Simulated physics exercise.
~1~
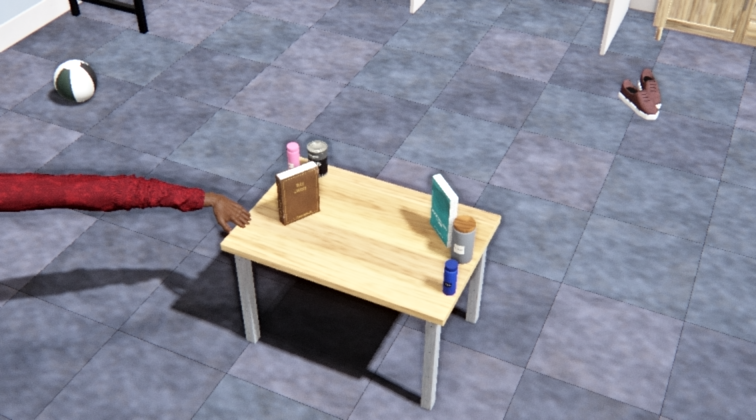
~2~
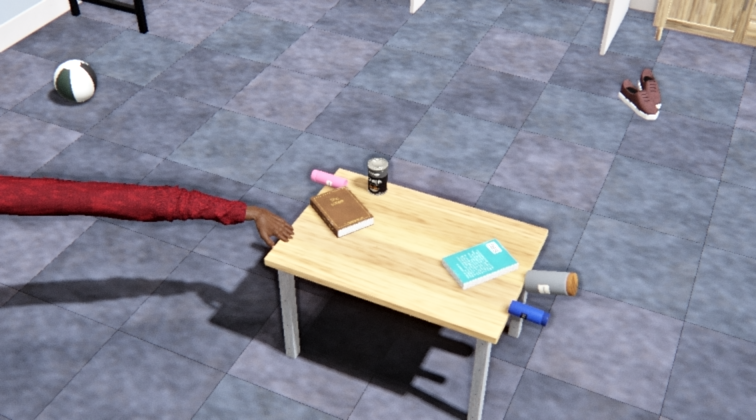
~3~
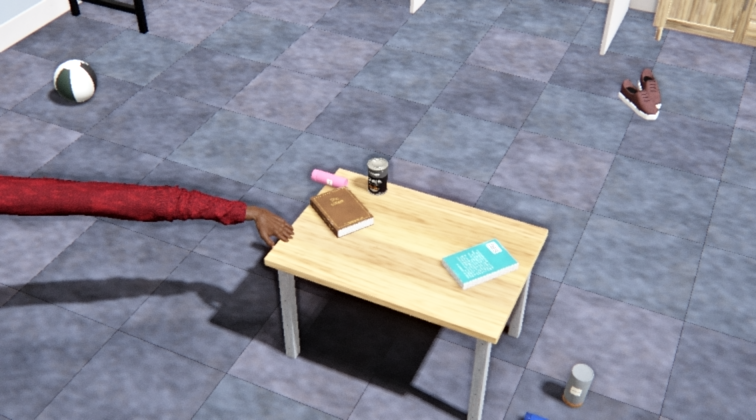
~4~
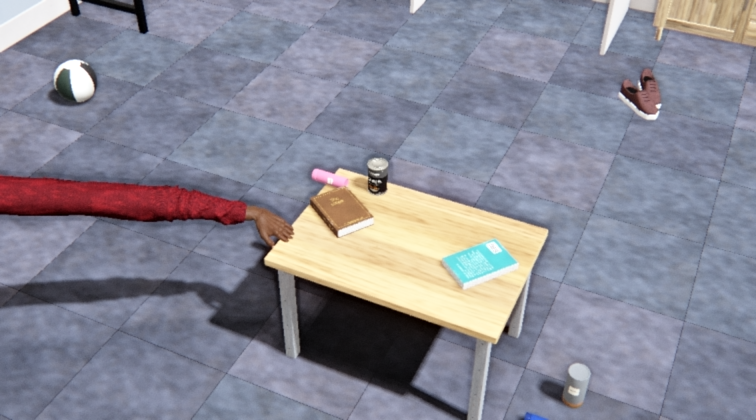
The clip shows a hand shoving a light wooden table to the right, toppling two books and a pink shaker onto its top while a grey jar and a blue shaker fall off onto the floor, leaving a black tin standing upright on the table.
